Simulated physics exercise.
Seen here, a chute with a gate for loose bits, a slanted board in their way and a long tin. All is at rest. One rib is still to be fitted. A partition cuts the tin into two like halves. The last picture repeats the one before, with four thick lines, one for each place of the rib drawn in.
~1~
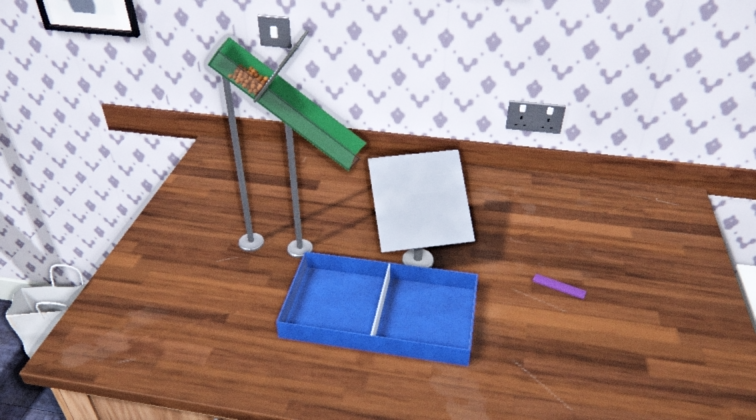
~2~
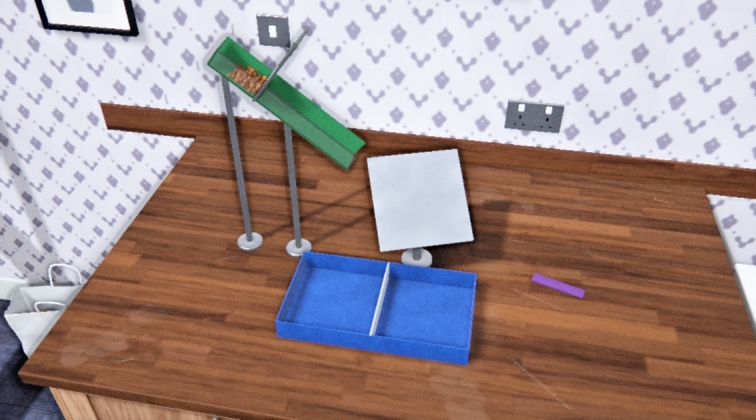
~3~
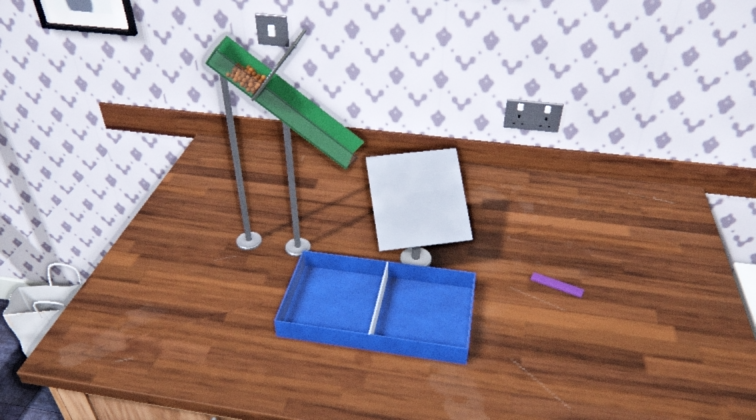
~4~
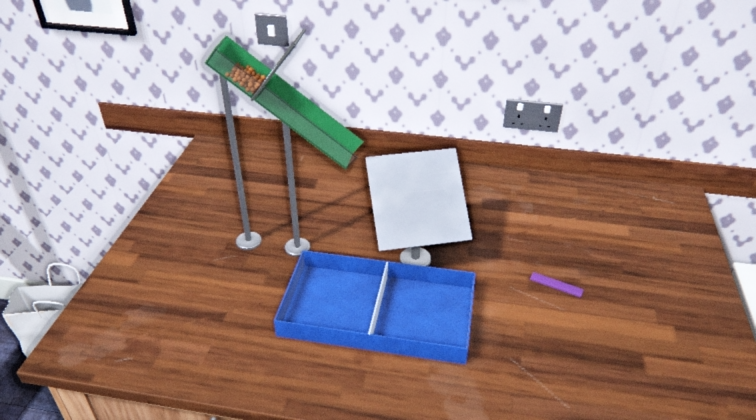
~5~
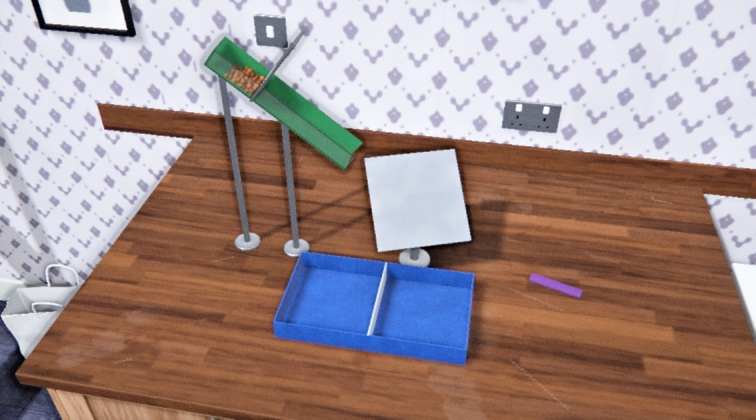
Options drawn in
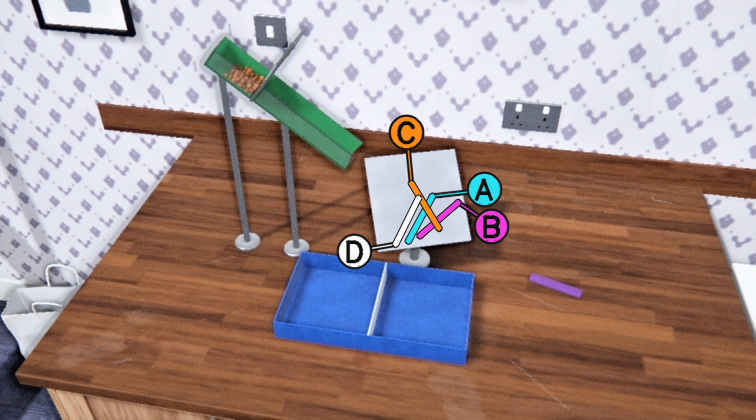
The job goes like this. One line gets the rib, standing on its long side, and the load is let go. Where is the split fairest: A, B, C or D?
The answer is line D.
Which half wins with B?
More lands on the right.
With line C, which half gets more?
More lands on the right.
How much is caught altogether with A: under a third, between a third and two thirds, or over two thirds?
Over two thirds.
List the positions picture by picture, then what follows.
Load behind the gate near (250, 79), cereal balls; lip of the chute near (352, 163), sloping fairly steeply, in the first frame.
Middle of the board near (420, 199), tilted fairly steeply; middle of its low edge near (428, 246); of its high edge near (413, 153), in the second frame.
Front corners of the tin near (275, 321) and (468, 349); front end of its middle wall near (369, 334), in the third frame.
Middle of the load near (248, 78); lip near (349, 161), in the fourth frame.
Middle of the load near (247, 79); lip near (348, 162), in the fifth frame.
On the marked copy, line A from (432, 196) to (408, 241); line B from (458, 202) to (419, 235); line C from (411, 183) to (439, 228); line D from (418, 198) to (395, 244).
With A, of what is caught, a small share in the left half, all but a few in the right.
With B, of what is caught, none at all in the left half, the whole lot in the right.
With C, of what is caught, none at all in the left half, the whole lot in the right.
With D, of what is caught, close to half in the left half, close to half in the right.
